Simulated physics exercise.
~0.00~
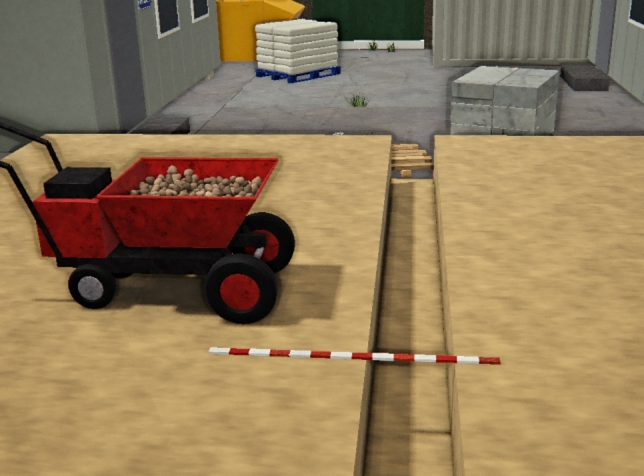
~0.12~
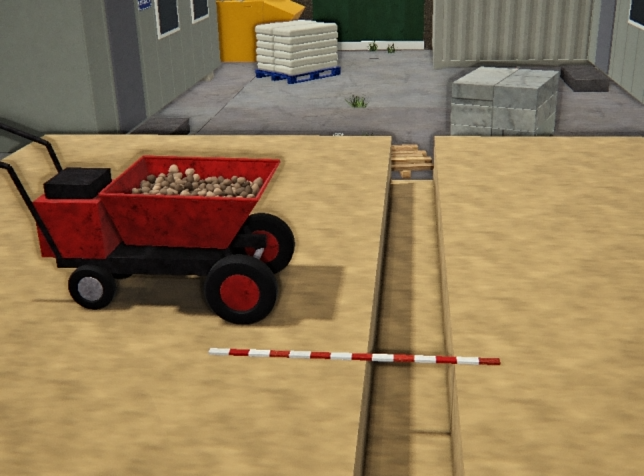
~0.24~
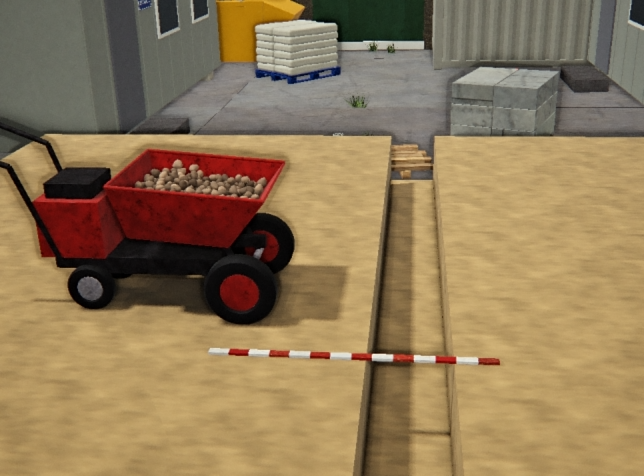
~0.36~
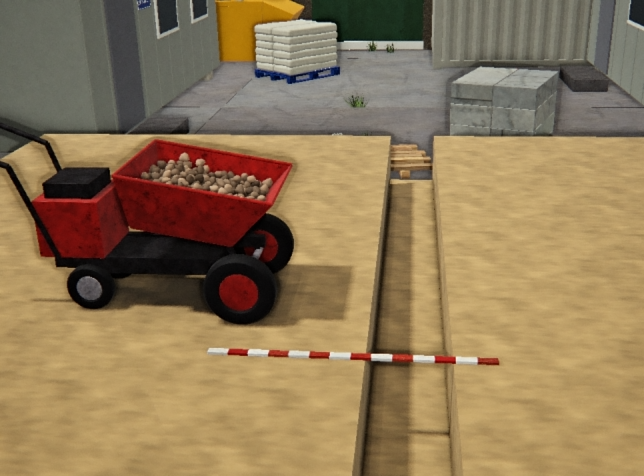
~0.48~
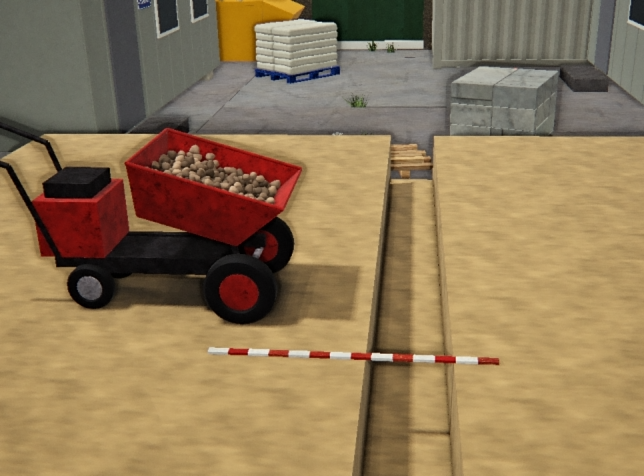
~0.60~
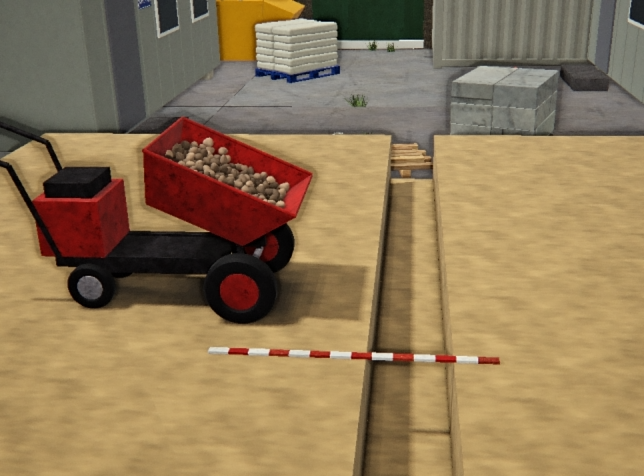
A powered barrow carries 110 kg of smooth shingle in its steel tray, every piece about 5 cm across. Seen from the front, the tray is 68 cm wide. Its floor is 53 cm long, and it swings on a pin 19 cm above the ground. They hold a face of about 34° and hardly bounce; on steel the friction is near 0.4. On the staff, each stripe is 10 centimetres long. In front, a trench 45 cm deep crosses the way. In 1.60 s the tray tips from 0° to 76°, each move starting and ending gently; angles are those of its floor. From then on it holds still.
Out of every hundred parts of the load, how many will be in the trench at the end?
Close to 96 in every hundred.
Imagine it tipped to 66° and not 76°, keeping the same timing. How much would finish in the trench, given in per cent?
Around 85 per cent would finish in the trench.
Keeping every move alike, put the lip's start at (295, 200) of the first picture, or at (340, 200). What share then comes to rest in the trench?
Near 95 then near 40 percent.
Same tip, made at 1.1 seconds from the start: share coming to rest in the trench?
I'd put it at roughly 95 per cent.
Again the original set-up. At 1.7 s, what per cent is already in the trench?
Around 55 per cent of it.
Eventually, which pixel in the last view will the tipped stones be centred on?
The resting stones are centred at roughly (412, 361).
After 1.2 s the floor is at 64°; 100 % in the tray; the foremost stones are at (351, 246).
After 1.7 s the floor is at 76°; 33 % in the tray, 9 % short of the trench, 57 % in the trench; the foremost stones are at (442, 358).
After 2.0 s the floor is at 76°; 9 % in the tray, 10 % short of the trench, 81 % in the trench; the foremost stones are at (443, 368).
After 4.0 s the floor is at 76°; 0 % in the tray, 4 % short of the trench, 96 % in the trench; the foremost stones are at (442, 356).
